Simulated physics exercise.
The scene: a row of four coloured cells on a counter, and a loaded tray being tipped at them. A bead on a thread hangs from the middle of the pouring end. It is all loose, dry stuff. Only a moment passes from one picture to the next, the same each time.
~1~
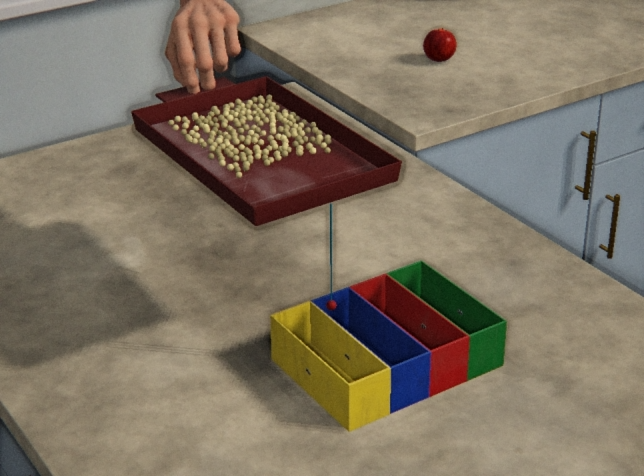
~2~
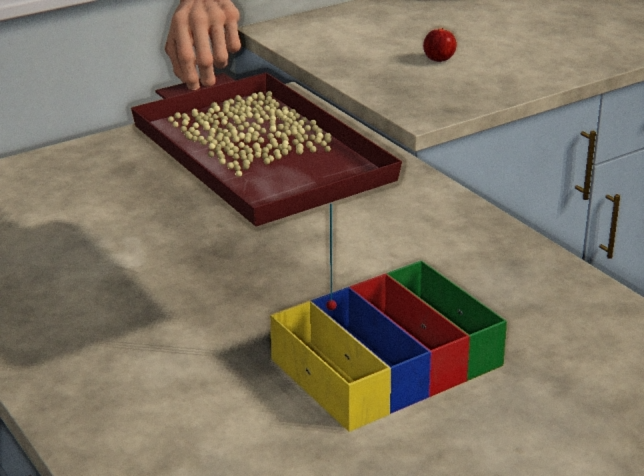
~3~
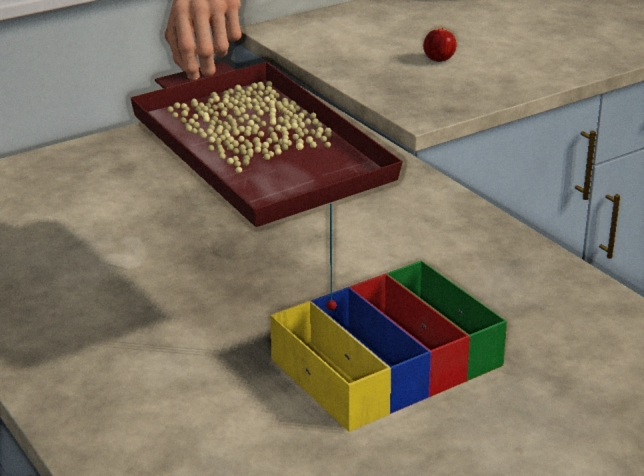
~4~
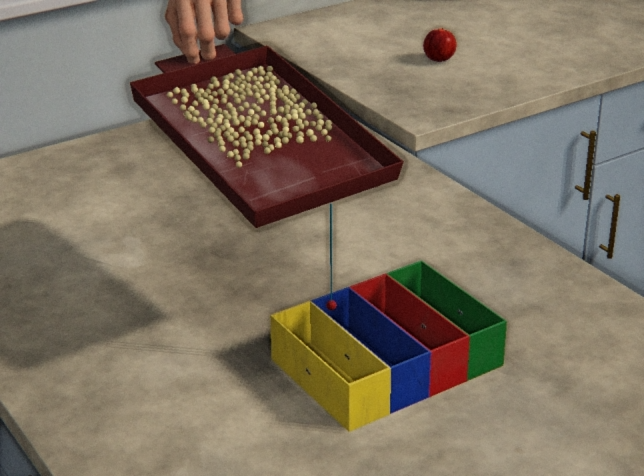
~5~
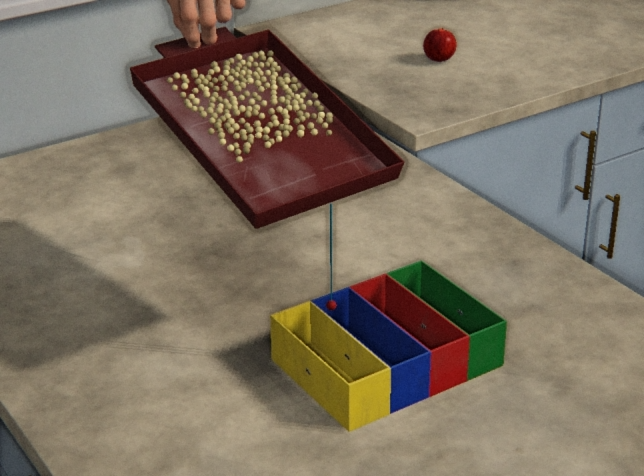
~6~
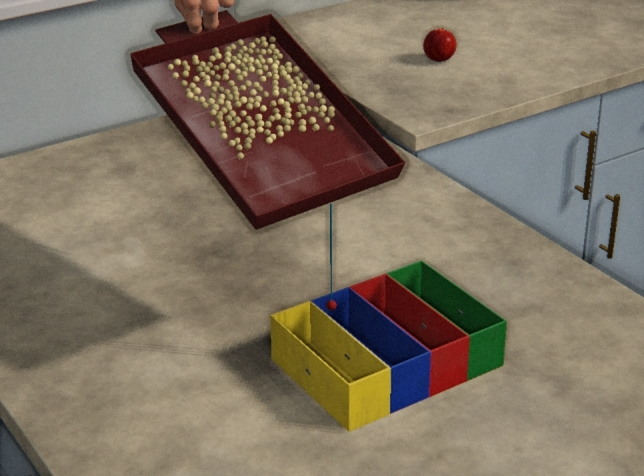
At first, a hand holds the back of a dark red tray of small pale beans, nearly level above a counter with yellow, blue, red and green cells. Then the hand raises the back edge steadily, and the tray slopes more toward its front left corner while the beans stay bunched.
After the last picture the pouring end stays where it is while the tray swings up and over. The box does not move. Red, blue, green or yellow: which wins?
The yellow one ends fullest.
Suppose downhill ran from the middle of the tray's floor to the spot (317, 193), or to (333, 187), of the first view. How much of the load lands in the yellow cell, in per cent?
The first gives 30 %, the second 10 %.
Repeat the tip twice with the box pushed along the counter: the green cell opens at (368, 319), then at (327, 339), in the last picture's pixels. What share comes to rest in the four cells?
The first gives 90 %, the second 70 %.
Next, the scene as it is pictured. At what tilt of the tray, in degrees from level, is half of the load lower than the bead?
Roughly 115°.
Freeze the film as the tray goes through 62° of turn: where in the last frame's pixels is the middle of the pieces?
Close to (313, 198).
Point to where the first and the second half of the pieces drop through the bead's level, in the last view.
The first part at (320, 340); the rest at (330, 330).
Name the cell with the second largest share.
Next in line is the blue cell.
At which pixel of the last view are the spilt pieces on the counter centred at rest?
Roughly at (293, 416).
Soon after the last picture, tray tipped steeply; most on the tray; a small part falling or outside the box.
A little later, tray tipped past a quarter turn; most on the tray; a small part in the yellow cell; a stray few in the blue cell; a stray few in the red cell; a small part falling or outside the box.
Later still, tray tipped past a quarter turn; about a third in the yellow cell; about a quarter in the blue cell; a stray few in the red cell; about half falling or outside the box.
At rest, tray tipped past a quarter turn; about a third in the yellow cell; about a quarter in the blue cell; a stray few in the red cell; none in the green cell; about half outside the box.
